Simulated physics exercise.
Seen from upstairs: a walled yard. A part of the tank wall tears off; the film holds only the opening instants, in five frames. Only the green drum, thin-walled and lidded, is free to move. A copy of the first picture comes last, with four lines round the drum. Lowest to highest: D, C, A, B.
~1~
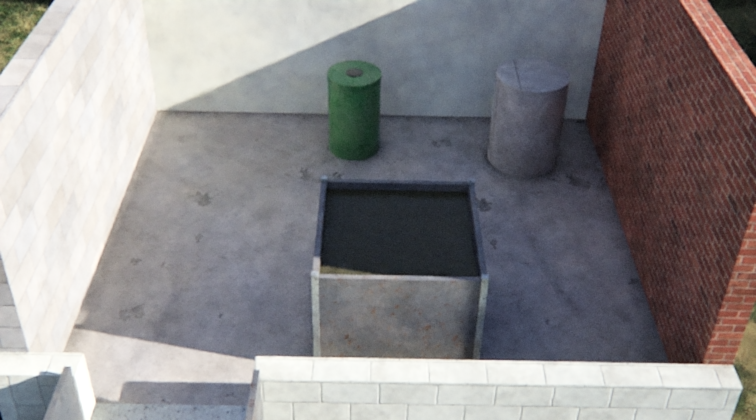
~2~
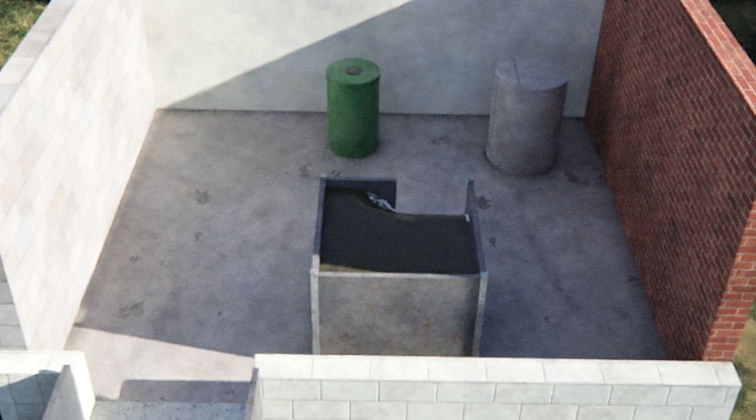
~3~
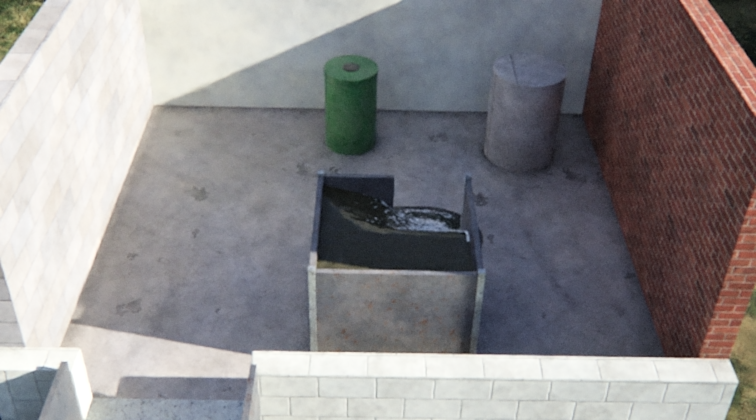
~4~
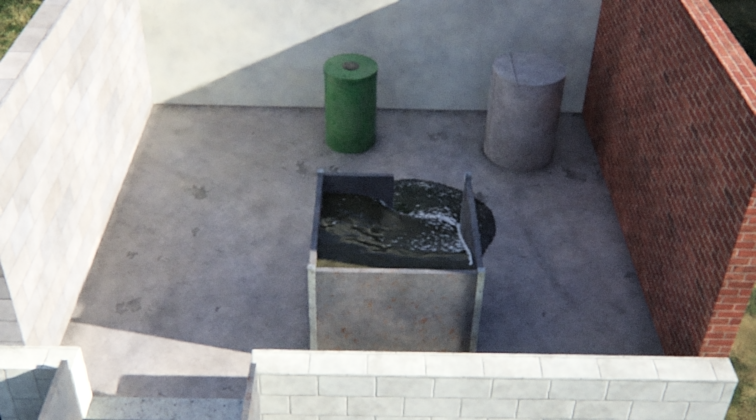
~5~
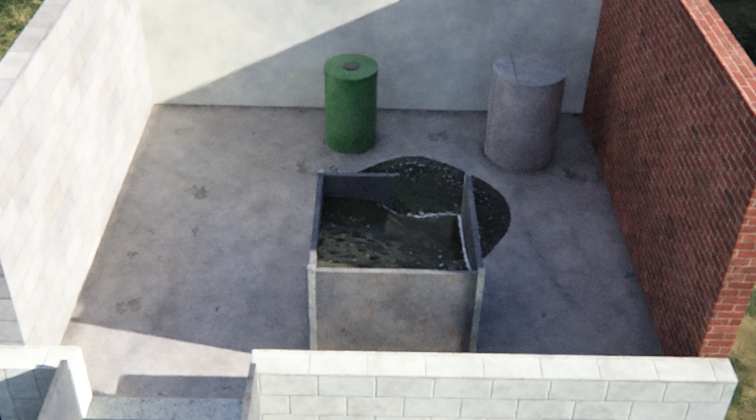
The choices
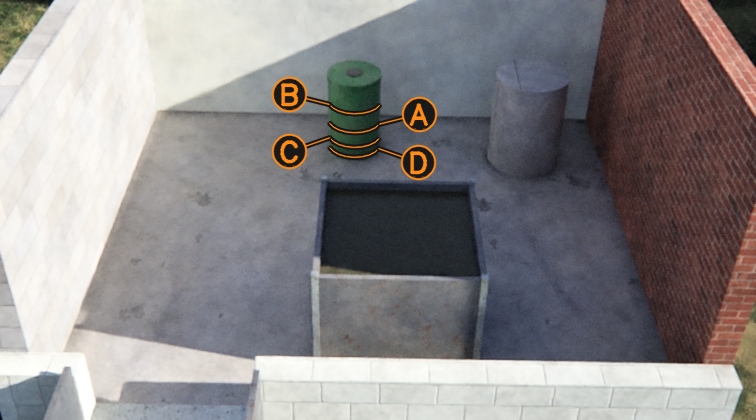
Dark water poured out through a gap that opened in the back wall of a full tank and spread over the yard floor behind it, while the green drum and the grey one stayed standing.
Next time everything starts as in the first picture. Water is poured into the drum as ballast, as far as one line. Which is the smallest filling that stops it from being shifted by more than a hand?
A will do.
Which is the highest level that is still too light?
C.
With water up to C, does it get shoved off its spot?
Yes.
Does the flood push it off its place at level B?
No, that is safe.
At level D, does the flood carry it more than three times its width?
Yes.
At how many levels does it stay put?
Two.
On the marked copy, A at (354, 132); B at (354, 113); C at (353, 147); D at (353, 157); from the bottom up D, C, A, B.
With A, it does not move.
With B, it does not move.
With C, it is pushed about twice its own width away.
With D, it is pushed about 6 times its own width away.
